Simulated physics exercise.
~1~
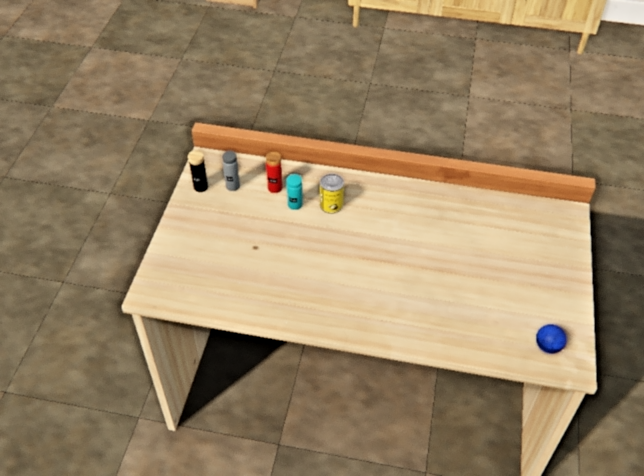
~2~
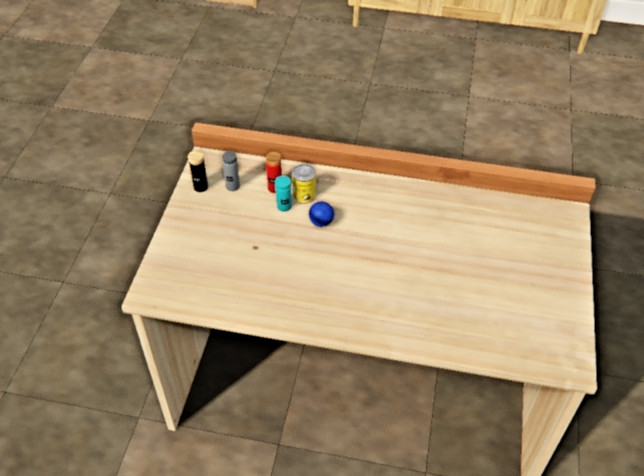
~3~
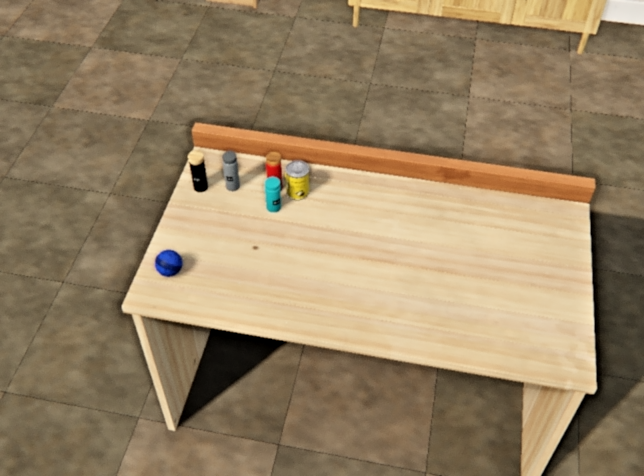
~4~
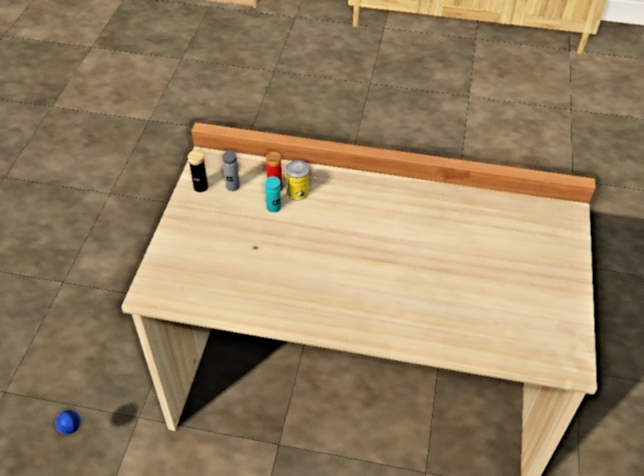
A pale wooden table with a reddish rail along its far edge stands on a brown tiled floor, seen from above at an angle. Near the rail on the left are black, grey, red and turquoise shakers and a yellow tin, while a blue ball sits at the near right. The ball moves up and left toward the group, and the tin and turquoise shaker shift slightly left, staying upright. The ball then heads down and left across the tabletop. It finally leaves the table at the lower left, while all the containers remain standing.
